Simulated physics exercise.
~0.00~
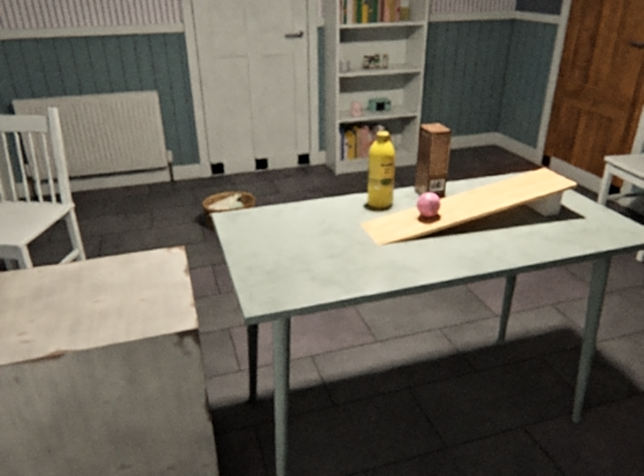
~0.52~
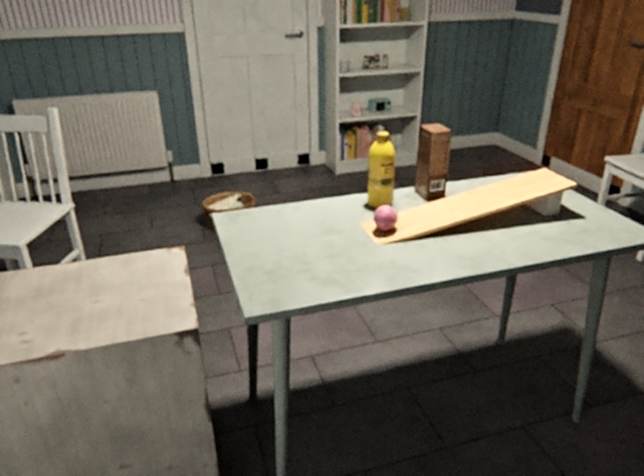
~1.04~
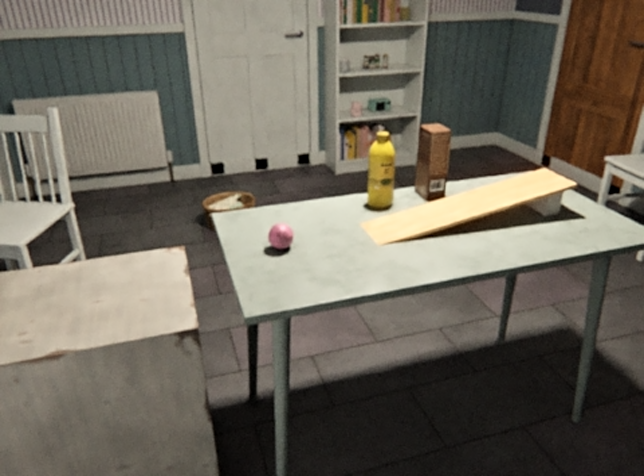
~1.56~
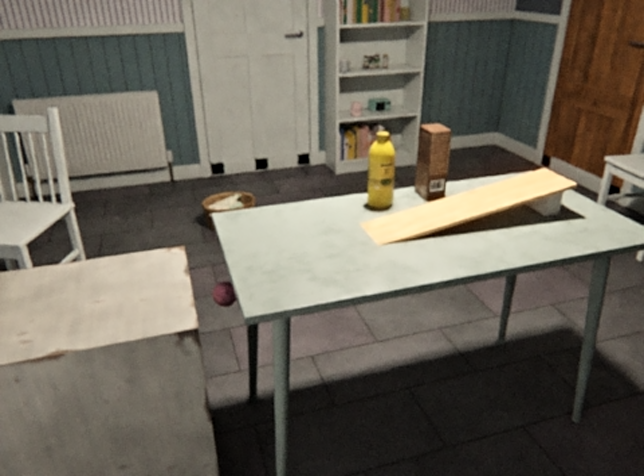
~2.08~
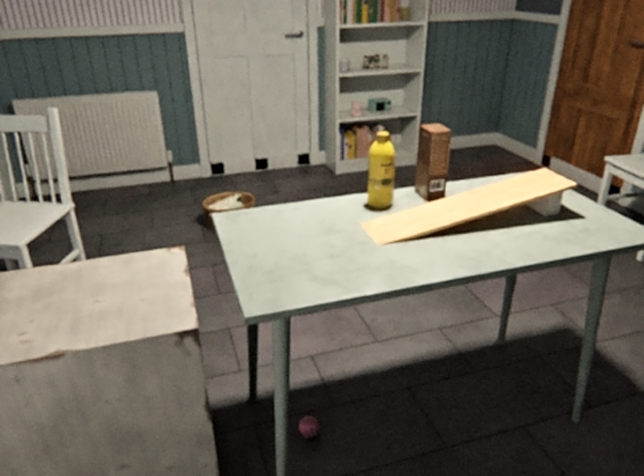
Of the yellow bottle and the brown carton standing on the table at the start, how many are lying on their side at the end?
None of them are lying down. The yellow bottle and the brown carton both still stand upright on the table.
